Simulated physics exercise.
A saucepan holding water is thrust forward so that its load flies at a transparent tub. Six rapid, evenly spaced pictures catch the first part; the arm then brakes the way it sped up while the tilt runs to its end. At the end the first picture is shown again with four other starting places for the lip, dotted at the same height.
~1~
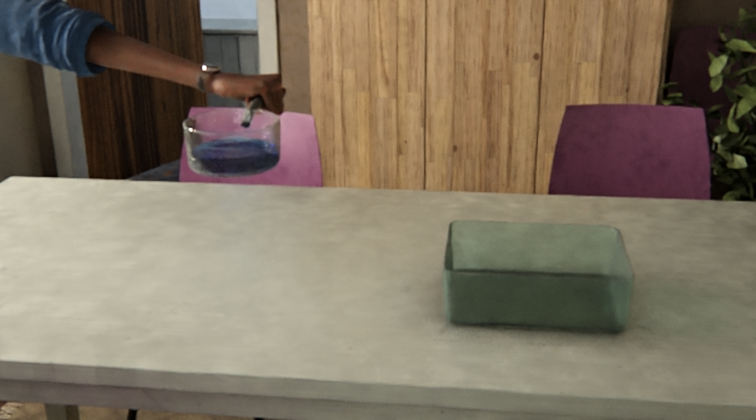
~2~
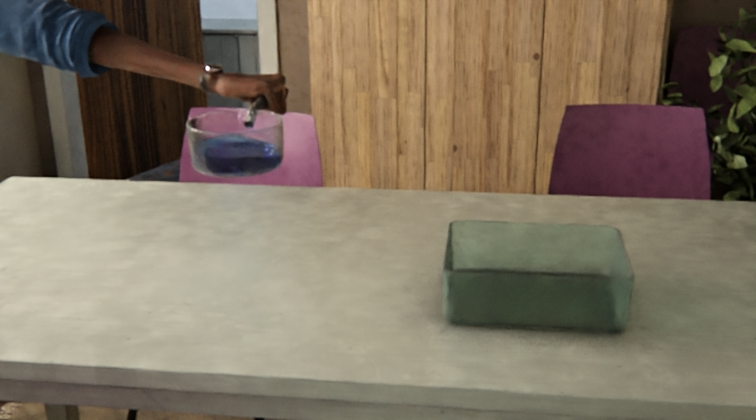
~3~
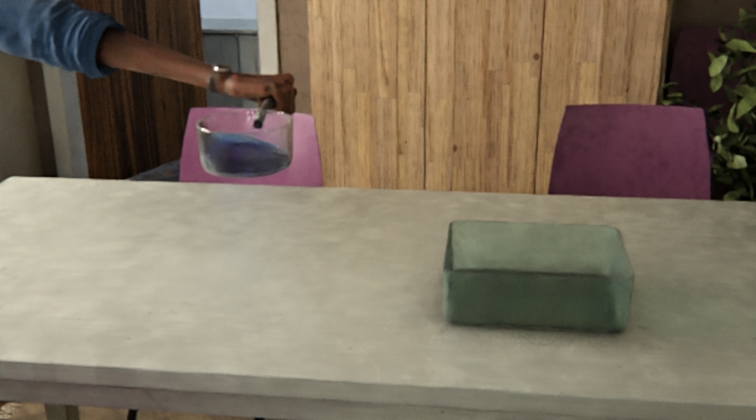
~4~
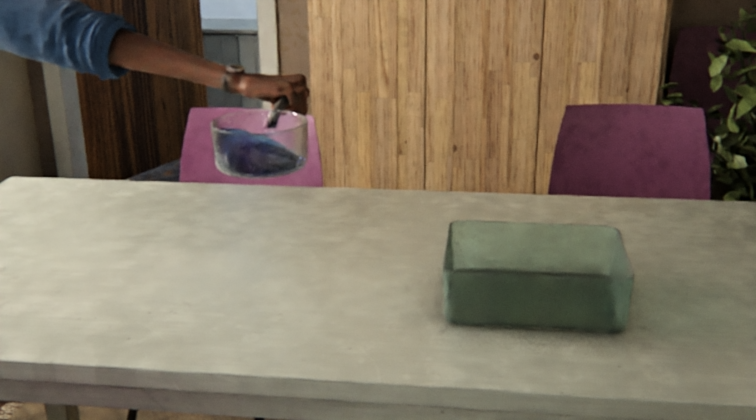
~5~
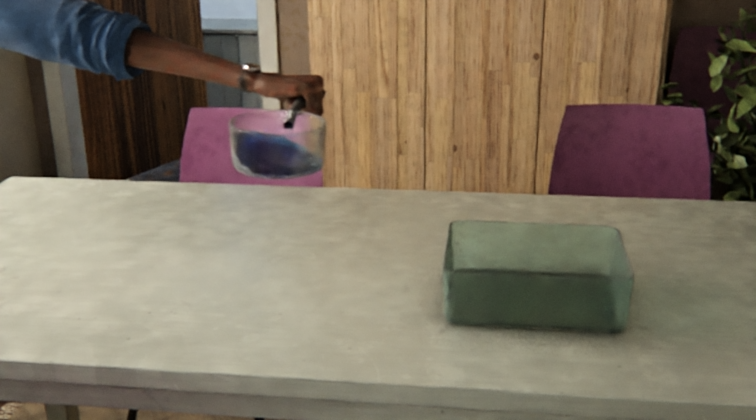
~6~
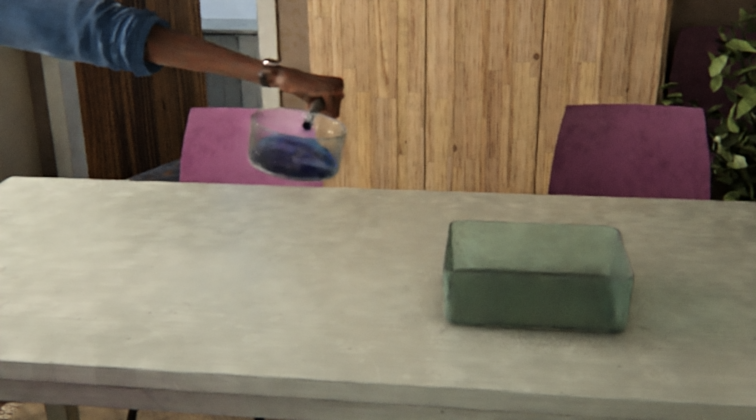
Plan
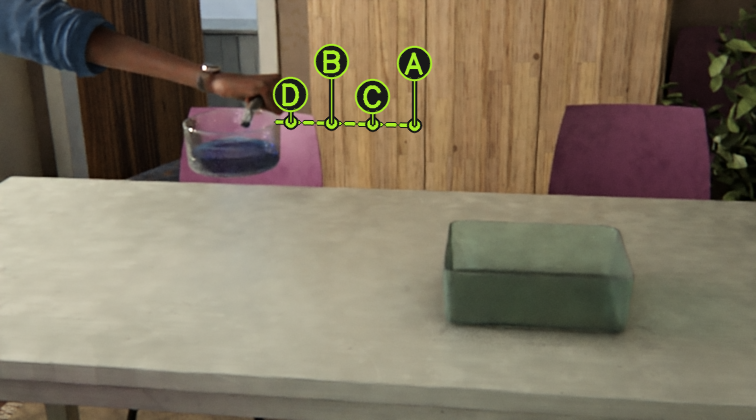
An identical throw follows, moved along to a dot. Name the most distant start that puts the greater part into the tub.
Use spot B.
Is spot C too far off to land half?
No, that is safe.
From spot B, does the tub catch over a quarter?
Yes.
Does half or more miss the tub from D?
Yes, it does.
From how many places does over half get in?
Three of the four.
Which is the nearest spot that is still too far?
D.
In lime, A at (414, 125); B at (331, 123); C at (372, 124); D at (290, 122).
With A, about 86 % lands in the tub, 8 % falls short and 7 % goes beside or beyond.
With B, about 64 % lands in the tub, 25 % falls short and 11 % goes beside or beyond.
With C, about 83 % lands in the tub, 6 % falls short and 11 % goes beside or beyond.
With D, about 34 % lands in the tub, 59 % falls short and 6 % goes beside or beyond.
